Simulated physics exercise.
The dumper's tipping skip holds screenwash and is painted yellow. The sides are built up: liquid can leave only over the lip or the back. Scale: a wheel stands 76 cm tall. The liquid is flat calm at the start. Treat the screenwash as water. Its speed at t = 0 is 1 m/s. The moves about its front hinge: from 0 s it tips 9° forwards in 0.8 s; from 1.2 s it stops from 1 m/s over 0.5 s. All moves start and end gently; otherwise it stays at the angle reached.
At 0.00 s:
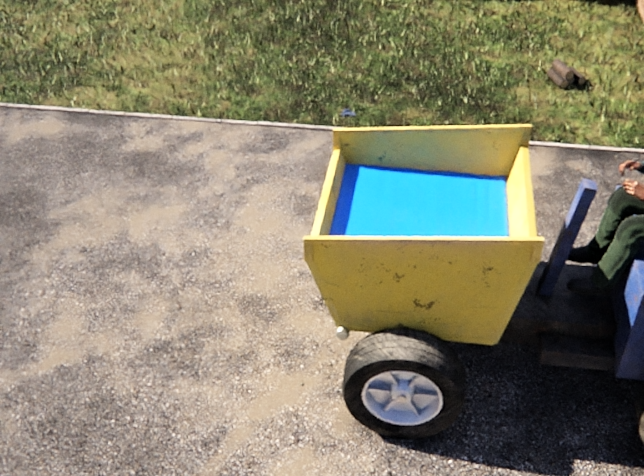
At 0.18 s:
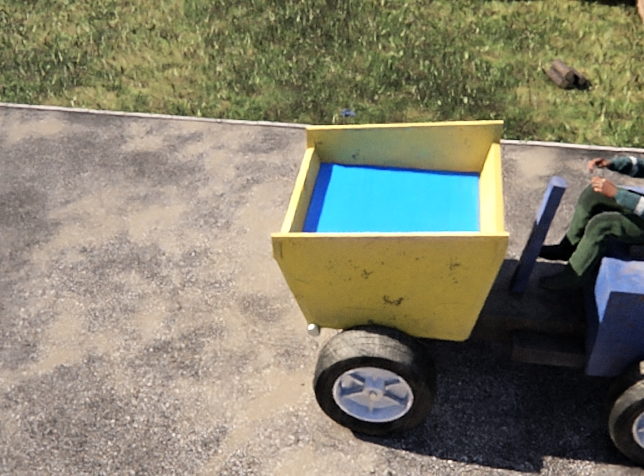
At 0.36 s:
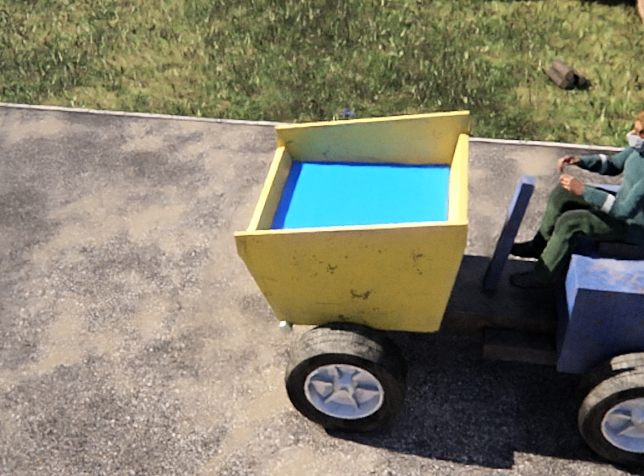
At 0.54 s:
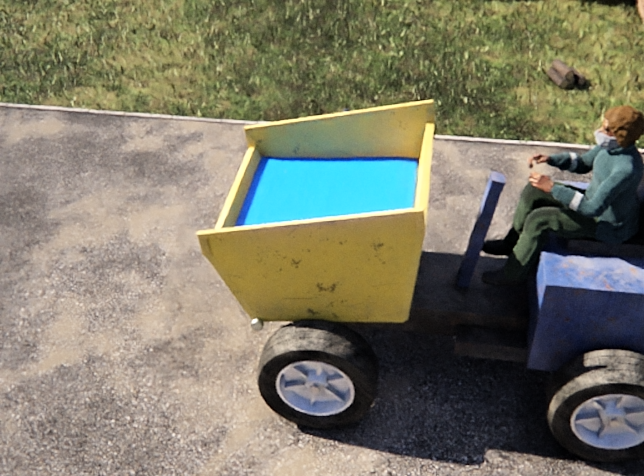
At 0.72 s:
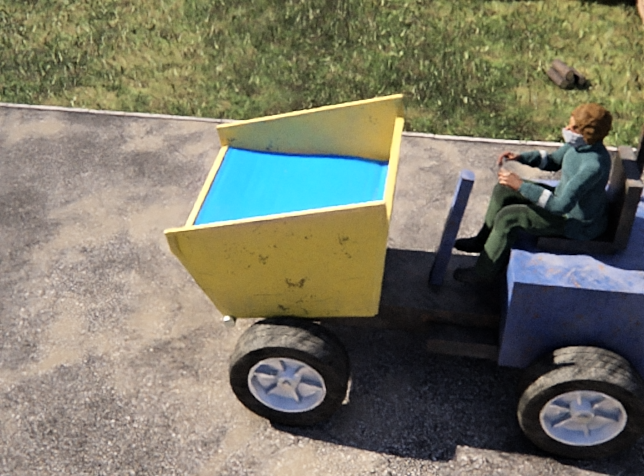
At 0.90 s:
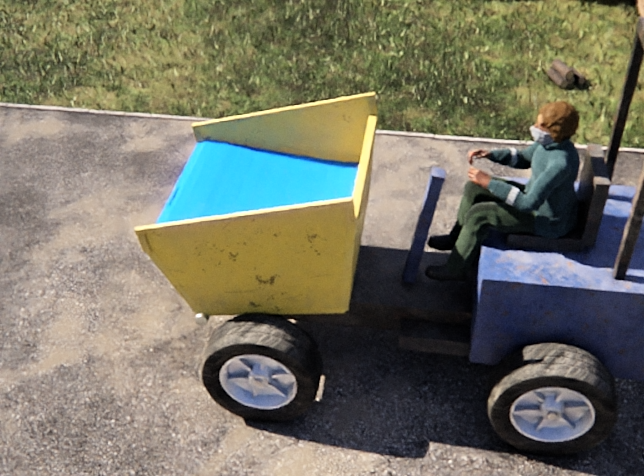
The clip shows a dumper rolling left across tarmac, its yellow skip of blue liquid gradually tilting forwards as a seated driver comes into view at the right, and the liquid's surface rising towards the skip's front lip.
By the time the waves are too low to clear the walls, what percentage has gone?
It loses close to 12 per cent.
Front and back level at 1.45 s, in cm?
About 44 cm in front and 26 cm behind.
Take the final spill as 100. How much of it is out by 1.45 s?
Some 20 per cent by then.
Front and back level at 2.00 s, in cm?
Front 46 cm, back 24 cm.
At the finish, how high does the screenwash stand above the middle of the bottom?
About 32 cm.
Then, 1.45 s in, the skip is at 9° forwards, the surface stands 45 cm on the front, 26 cm on the back; the loss stands at 2 per cent, over the front.
Then, 2.00 s in, the skip is at 9° forwards, the surface stands 47 cm on the front, 24 cm on the back; the loss stands at 9 per cent, over the front.
Then, 2.50 s in, the skip is at 9° forwards, the surface stands 33 cm on the front, 37 cm on the back; the loss stands at 9 per cent, over the front.
Then, 4.59 s in, the loss stands at 12 per cent, over the front, 59 of 474 litres.
